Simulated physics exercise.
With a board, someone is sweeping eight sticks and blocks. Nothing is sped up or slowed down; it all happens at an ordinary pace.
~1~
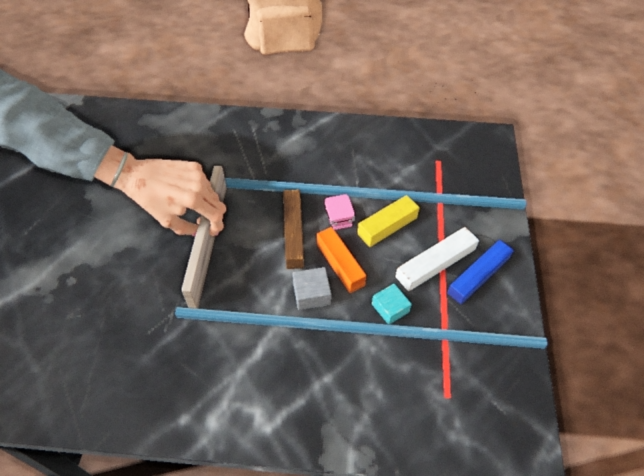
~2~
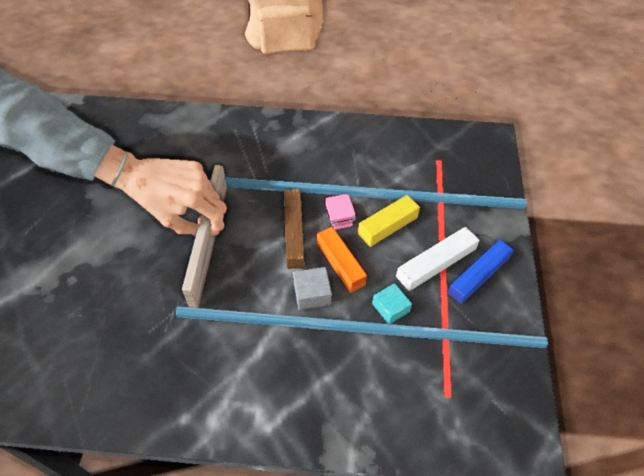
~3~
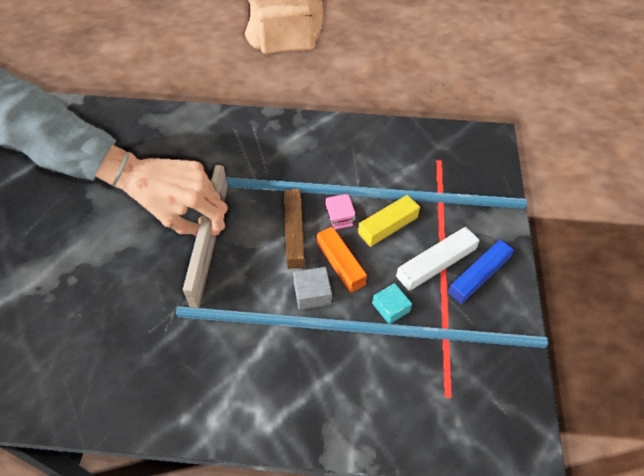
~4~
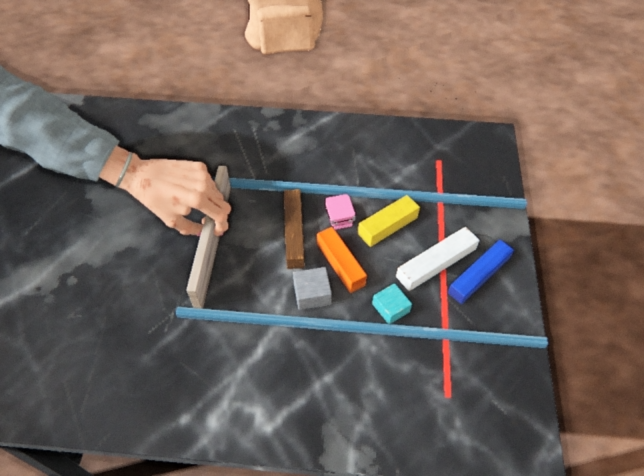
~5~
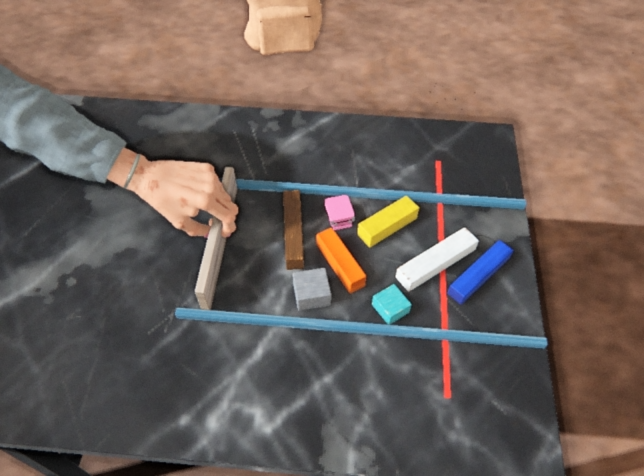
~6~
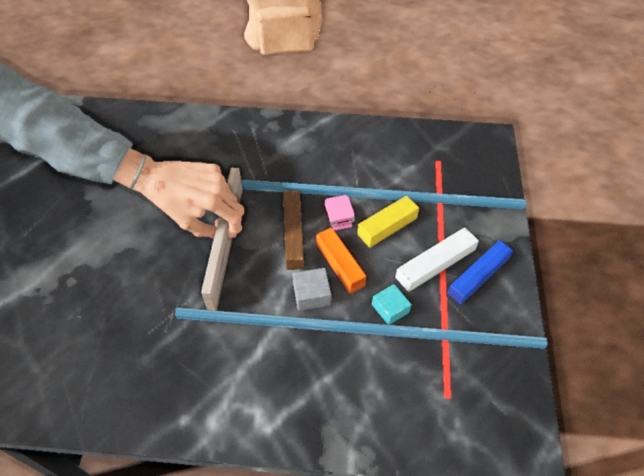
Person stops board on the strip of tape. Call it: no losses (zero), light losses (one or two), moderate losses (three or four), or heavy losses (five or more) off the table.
No losses.
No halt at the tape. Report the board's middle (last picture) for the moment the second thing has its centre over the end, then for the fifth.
Pixels, in order: Around (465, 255), around (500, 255).
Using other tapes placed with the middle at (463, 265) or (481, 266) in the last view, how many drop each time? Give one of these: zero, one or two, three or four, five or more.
One or two; just one or two.
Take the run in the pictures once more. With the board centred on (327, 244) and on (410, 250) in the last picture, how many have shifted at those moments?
Answer - first 5, then 8.
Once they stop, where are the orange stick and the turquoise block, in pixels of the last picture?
In the last picture the orange stick sits around (480, 275) and the turquoise block around (493, 321).
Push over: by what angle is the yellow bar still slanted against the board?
Around 30 degrees.
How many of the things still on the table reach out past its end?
The number is 2.
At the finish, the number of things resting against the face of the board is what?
It's touching 2 at the end.
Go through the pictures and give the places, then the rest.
Blue stick (481, 272); white bar (438, 258); turquoise block (391, 304); board (206, 234); tape (442, 263), in the first frame.
White bar (438, 258); orange stick (341, 259), in the second frame.
Turquoise block (392, 304); board (208, 234), in the third frame.
Blue stick (481, 271); grey block (312, 288), in the fourth frame.
White bar (438, 259); pink case (339, 213), in the fifth frame.
Blue stick (481, 272); white bar (438, 259); turquoise block (391, 305); board (224, 236); tape (442, 263), in the sixth frame.
Soon after, none off yet; blue stick at rest near (481, 272); white bar at rest near (438, 259); turquoise block at rest near (391, 305).
Then, none off yet; blue stick at rest near (481, 272); white bar moved a little near (462, 257); turquoise block moved about its own width near (424, 311).
At rest, the number that fall off is zero.
